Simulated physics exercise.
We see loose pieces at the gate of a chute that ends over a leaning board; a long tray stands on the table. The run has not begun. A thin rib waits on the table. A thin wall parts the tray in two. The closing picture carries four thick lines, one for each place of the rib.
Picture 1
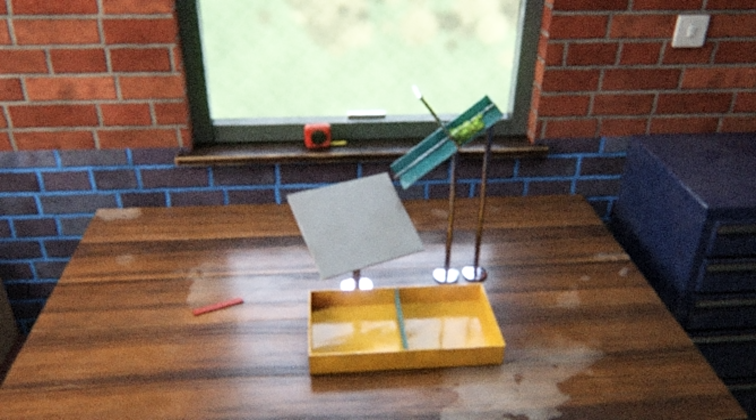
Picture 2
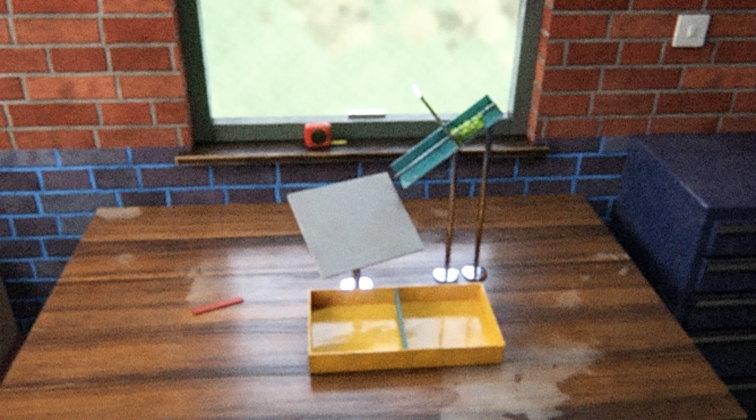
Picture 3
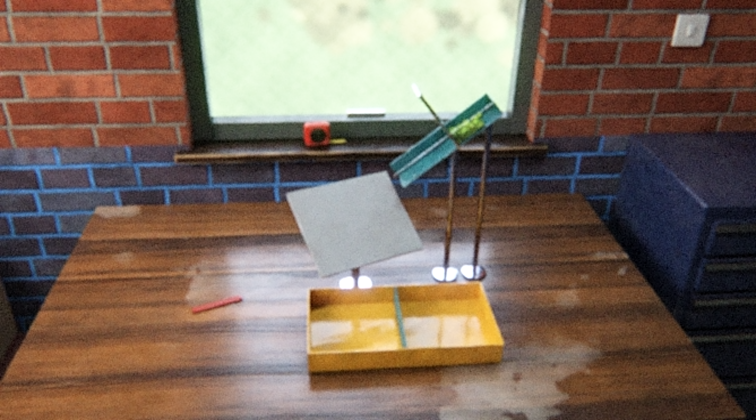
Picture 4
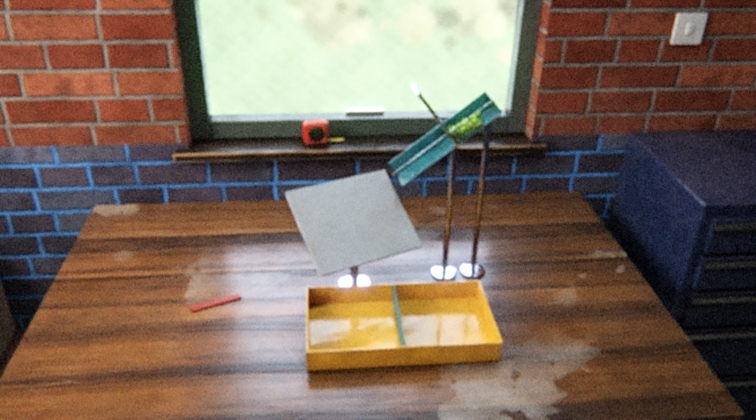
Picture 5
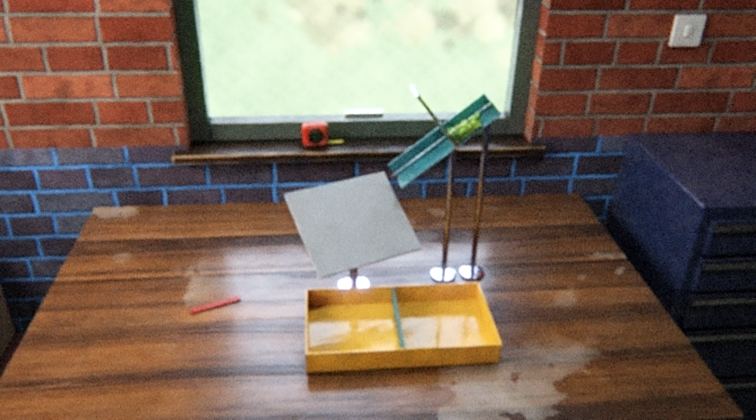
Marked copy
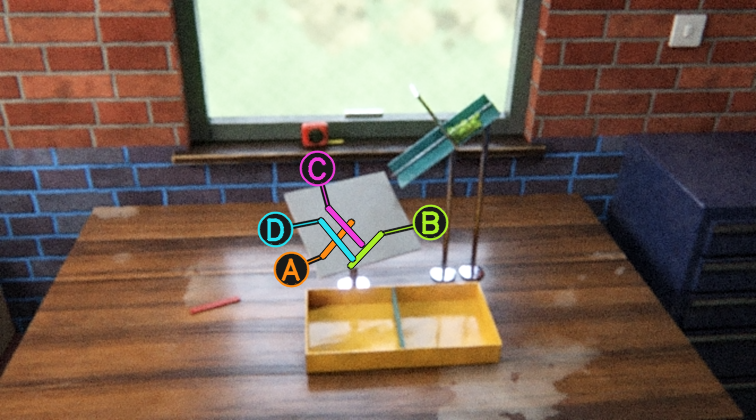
Nothing moved except for a slight shift of the view, as small green pieces sat in a teal chute above a tilted grey board and a divided yellow tray on a wooden table.
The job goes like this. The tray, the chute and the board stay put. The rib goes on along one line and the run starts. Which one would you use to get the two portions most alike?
It is C.
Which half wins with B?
The left half.
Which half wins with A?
The left half.
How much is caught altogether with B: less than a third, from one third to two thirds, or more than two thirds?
Line B gives more than two thirds.
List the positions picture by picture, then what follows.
Load behind the gate near (463, 132), dried peas; lip of the chute near (402, 183), sloping fairly steeply, in the first frame.
Middle of the board near (357, 222), tilted fairly steeply; middle of its low edge near (376, 263); of its high edge near (339, 183), in the second frame.
Front corners of the tray near (308, 353) and (503, 344); front end of its middle wall near (407, 348), in the third frame.
Middle of the load near (461, 129); lip near (400, 180), in the fourth frame.
Middle of the load near (460, 131); lip near (399, 182), in the fifth frame.
On the marked copy, line A from (351, 222) to (322, 256); line B from (381, 234) to (350, 265); line C from (328, 208) to (361, 244); line D from (320, 220) to (352, 258).
If A is chosen, of what is caught, the bulk in the left half, close to a quarter in the right.
If B is chosen, of what is caught, the bulk in the left half, a small share in the right.
If C is chosen, of what is caught, close to half in the left half, close to half in the right.
If D is chosen, of what is caught, the bulk in the left half, close to a quarter in the right.
